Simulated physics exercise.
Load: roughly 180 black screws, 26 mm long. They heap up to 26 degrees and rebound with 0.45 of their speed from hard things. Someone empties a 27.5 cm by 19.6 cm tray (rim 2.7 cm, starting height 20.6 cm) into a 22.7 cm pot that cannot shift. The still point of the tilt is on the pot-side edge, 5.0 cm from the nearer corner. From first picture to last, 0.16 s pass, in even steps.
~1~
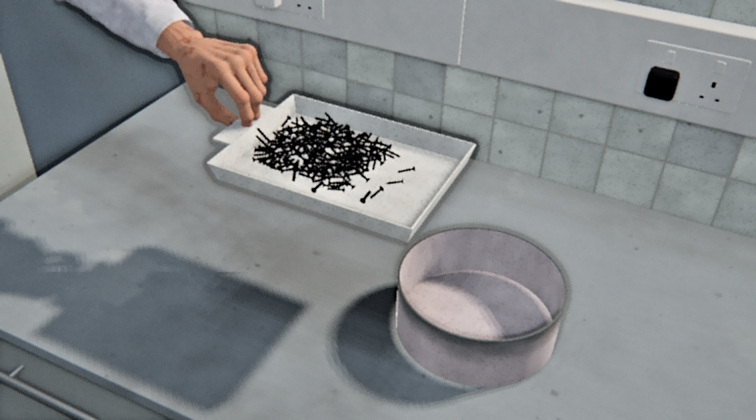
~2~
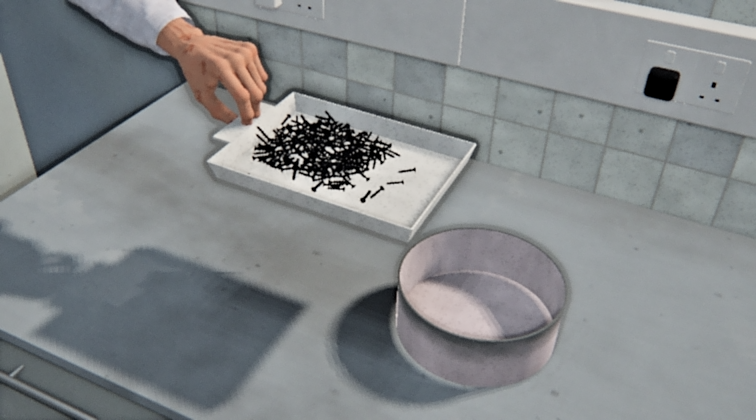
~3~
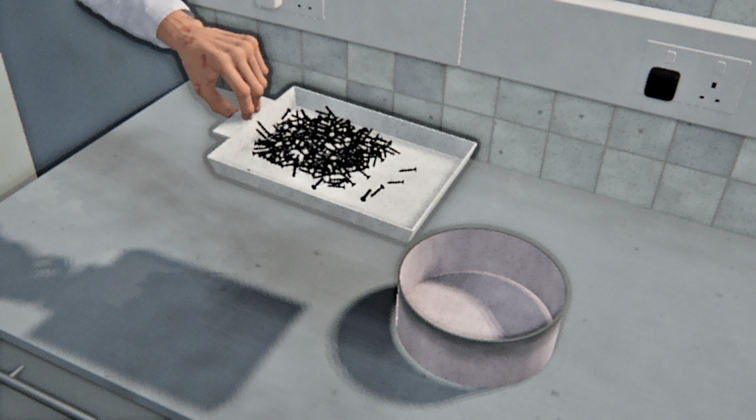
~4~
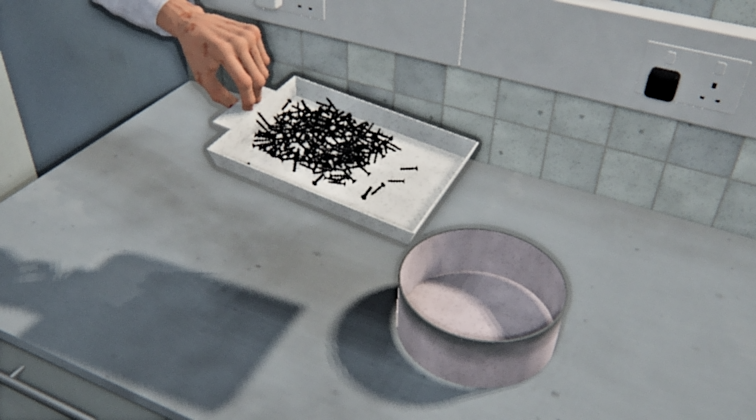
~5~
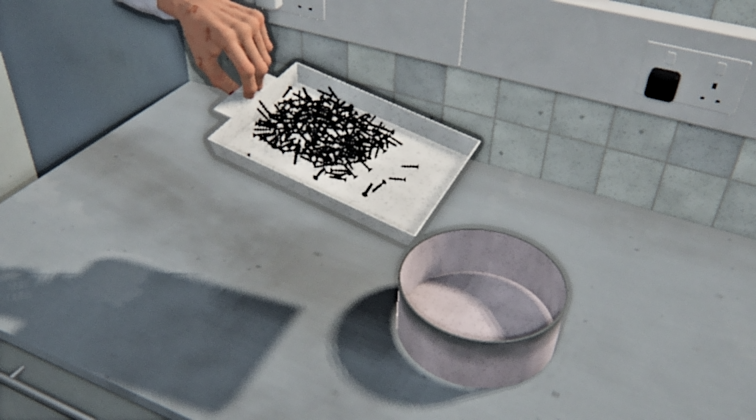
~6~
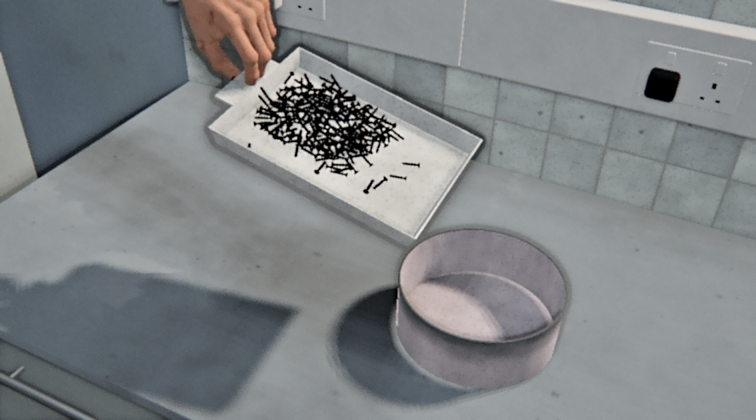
A hand gradually lifting the left end of a white tray of black screws, tilting it toward a round pot on a grey counter.
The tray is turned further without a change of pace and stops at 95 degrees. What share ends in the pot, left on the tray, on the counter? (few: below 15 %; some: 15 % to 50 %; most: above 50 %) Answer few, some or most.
Pot: Some, tray: Few, counter: Most.
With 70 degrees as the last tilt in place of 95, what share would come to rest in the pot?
Then about 30 per cent.
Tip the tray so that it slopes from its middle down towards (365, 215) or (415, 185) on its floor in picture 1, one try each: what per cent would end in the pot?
Some 0 and 90 per cent.
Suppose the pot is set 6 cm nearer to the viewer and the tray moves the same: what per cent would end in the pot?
Then about 95 per cent.
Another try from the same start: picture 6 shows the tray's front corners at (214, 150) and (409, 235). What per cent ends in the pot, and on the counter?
Pot 5, counter 95.
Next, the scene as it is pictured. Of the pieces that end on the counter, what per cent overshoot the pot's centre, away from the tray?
Some 80 per cent.
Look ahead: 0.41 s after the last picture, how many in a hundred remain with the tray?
Roughly 90 per cent.
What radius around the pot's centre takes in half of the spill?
Some 20 cm.
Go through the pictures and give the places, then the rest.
In the first frame, tray tilt 0 degrees, front corners at (216, 161) and (409, 224); middle of the pieces at (316, 149); pot at (482, 279).
In the second frame, tray tilt 1 degrees, front corners at (216, 160) and (409, 224); middle of the pieces at (316, 148).
In the third frame, tray tilt 3 degrees, front corners at (216, 155) and (409, 225); middle of the pieces at (316, 144).
In the fourth frame, tray tilt 6 degrees, front corners at (216, 148) and (411, 227), lowest corner right front; middle of the pieces at (317, 138).
In the fifth frame, tray tilt 10 degrees, front corners at (217, 138) and (412, 229), lowest corner right front; middle of the pieces at (318, 129).
In the sixth frame, tray tilt 15 degrees, front corners at (218, 127) and (413, 232), lowest corner right front; middle of the pieces at (320, 120); pot at (483, 280).
Then, 0.25 s after the last picture, tilt 56 degrees; the tray holds 100 %, the pot 0 %.
Then, 0.41 s after the last picture, tilt 82 degrees; the tray holds 90 %, the pot 0 %.
Then, 0.70 s after the last picture, tilt 95 degrees; the tray holds 0 %, the pot 35 %.
In the end, pot 35 %, tray 0 %, counter 65 %.
